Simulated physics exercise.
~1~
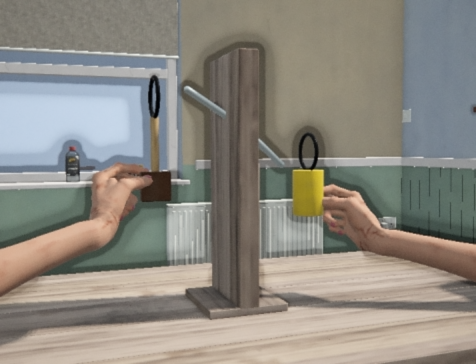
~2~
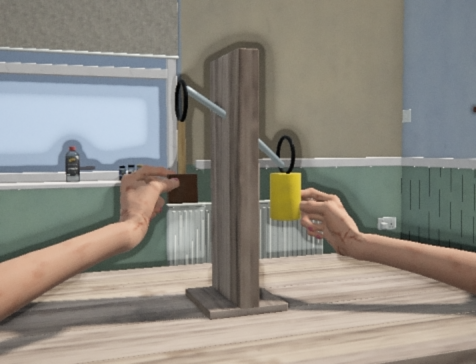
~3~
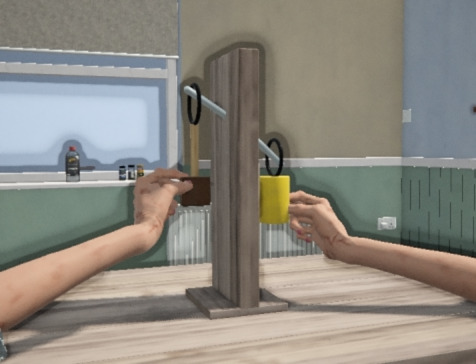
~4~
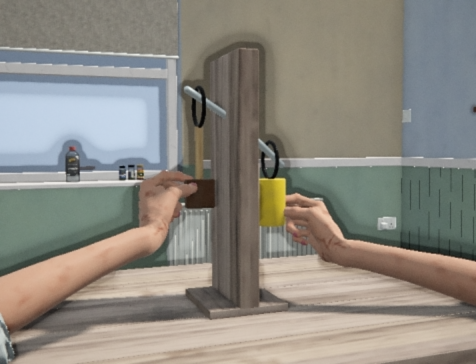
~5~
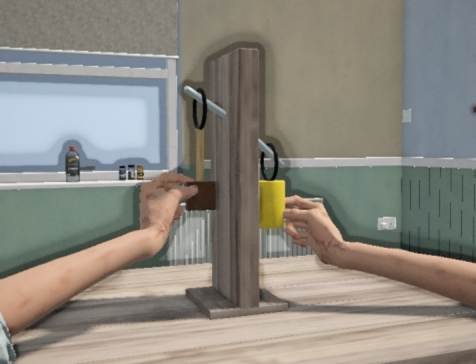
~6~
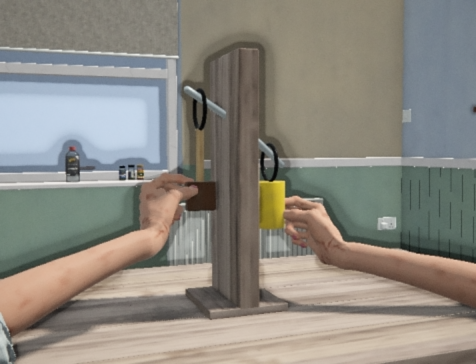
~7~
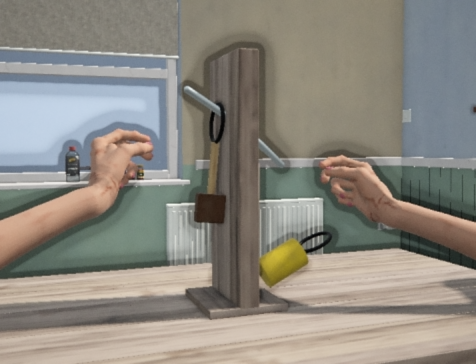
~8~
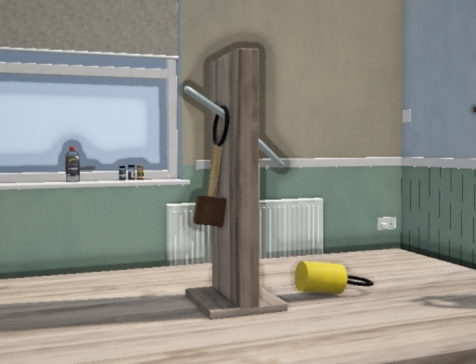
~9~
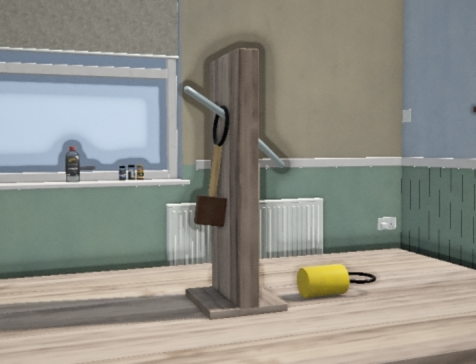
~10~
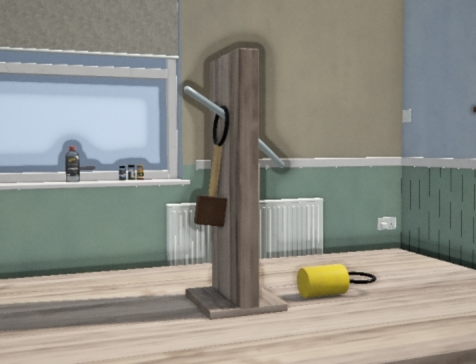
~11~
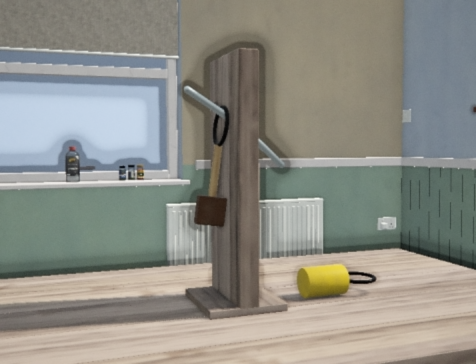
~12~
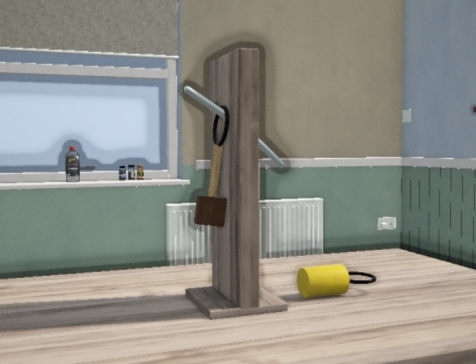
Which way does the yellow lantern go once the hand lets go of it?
The yellow lantern moves down, dropping from beside the peg stand to the table, where it ends up lying on its side.
